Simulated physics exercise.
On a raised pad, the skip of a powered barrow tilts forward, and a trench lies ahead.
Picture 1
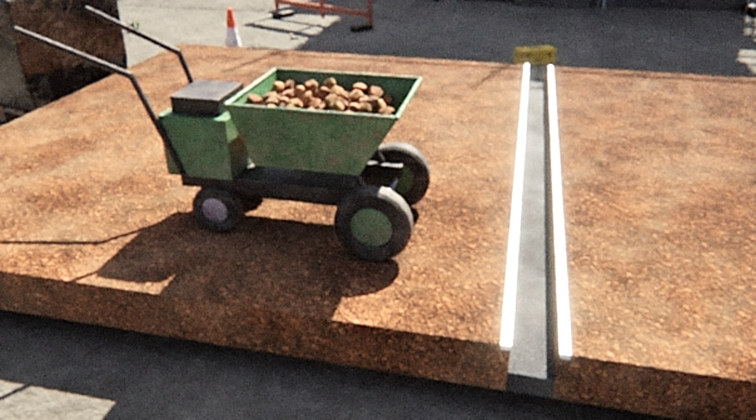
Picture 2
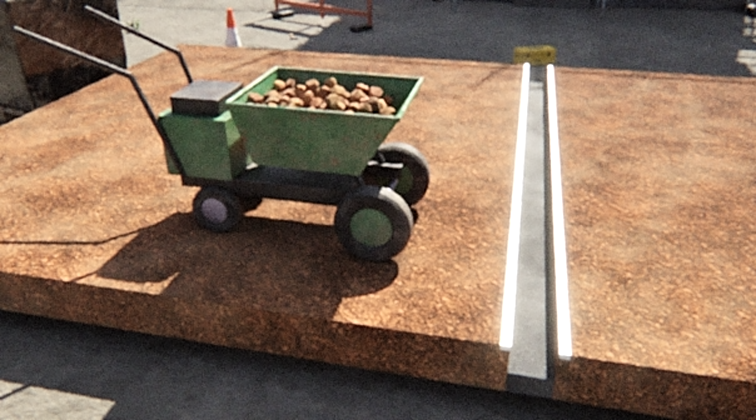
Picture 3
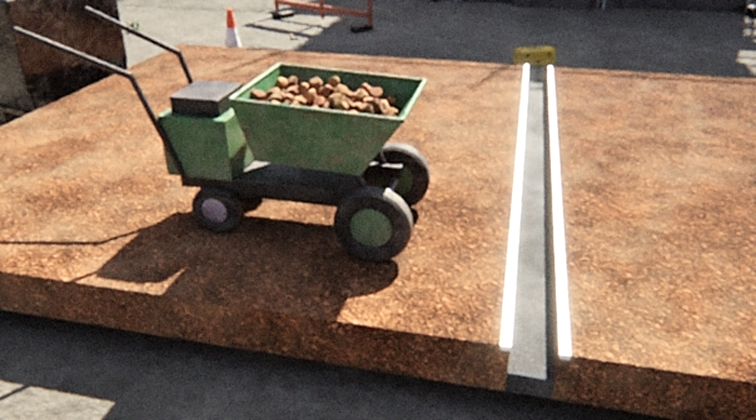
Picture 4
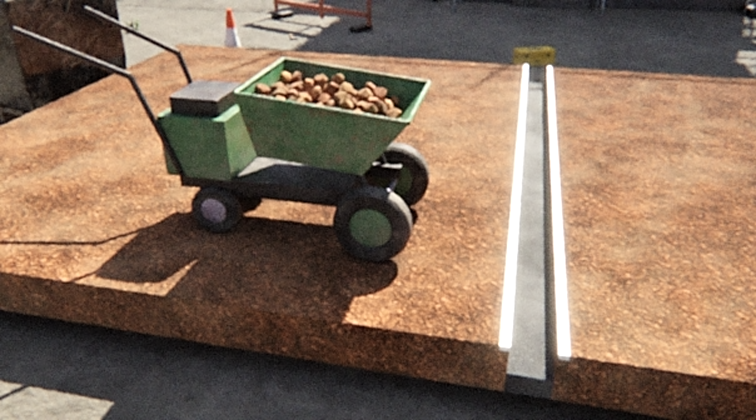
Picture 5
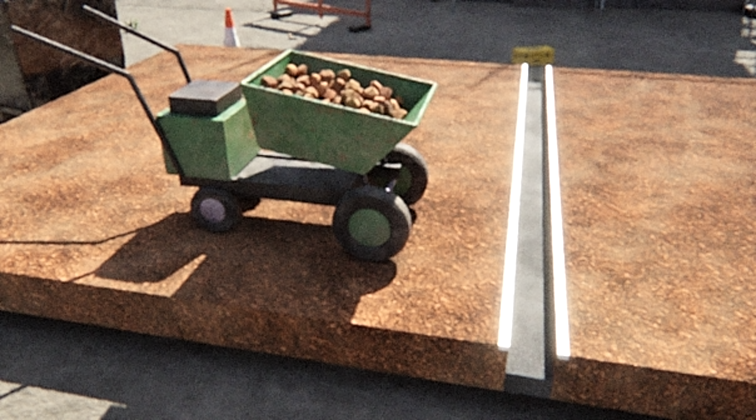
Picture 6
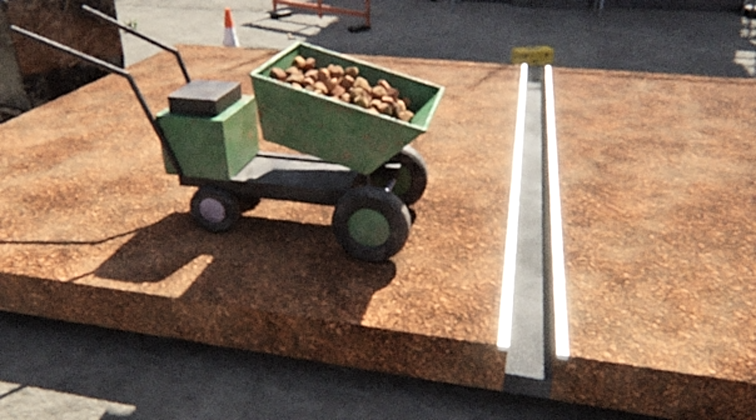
The green skip of a barrow loaded with brown clods slowly tilts a little to the right.
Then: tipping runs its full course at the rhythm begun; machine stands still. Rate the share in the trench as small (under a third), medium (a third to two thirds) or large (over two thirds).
Medium.
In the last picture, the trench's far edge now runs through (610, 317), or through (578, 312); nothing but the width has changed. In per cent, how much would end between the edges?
Lab note: Case 1 around 80 %, case 2 60 %.
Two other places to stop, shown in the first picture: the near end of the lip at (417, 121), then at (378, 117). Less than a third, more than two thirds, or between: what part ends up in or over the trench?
Note - stop 1: One to two thirds; stop 2: One to two thirds.
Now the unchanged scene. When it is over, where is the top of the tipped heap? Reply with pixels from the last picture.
My guess for the top is about pixel (513, 218).
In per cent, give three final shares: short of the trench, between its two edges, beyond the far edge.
In per cent, short 20, between 50 and beyond 20.
Shortly afterwards, skip tipped steeply; the whole lot in the skip.
Next, skip tipped right over; the bulk in the skip; only a few short of the trench; a little in or heaped over the trench; only a few beyond it; only a few falling.
Some moments later, skip tipped right over; near a third in the skip; a little short of the trench; near half in or heaped over the trench; a little beyond it.
In the end, skip tipped right over; a little in the skip; near a quarter short of the trench; near half in or heaped over the trench; near a quarter beyond it.
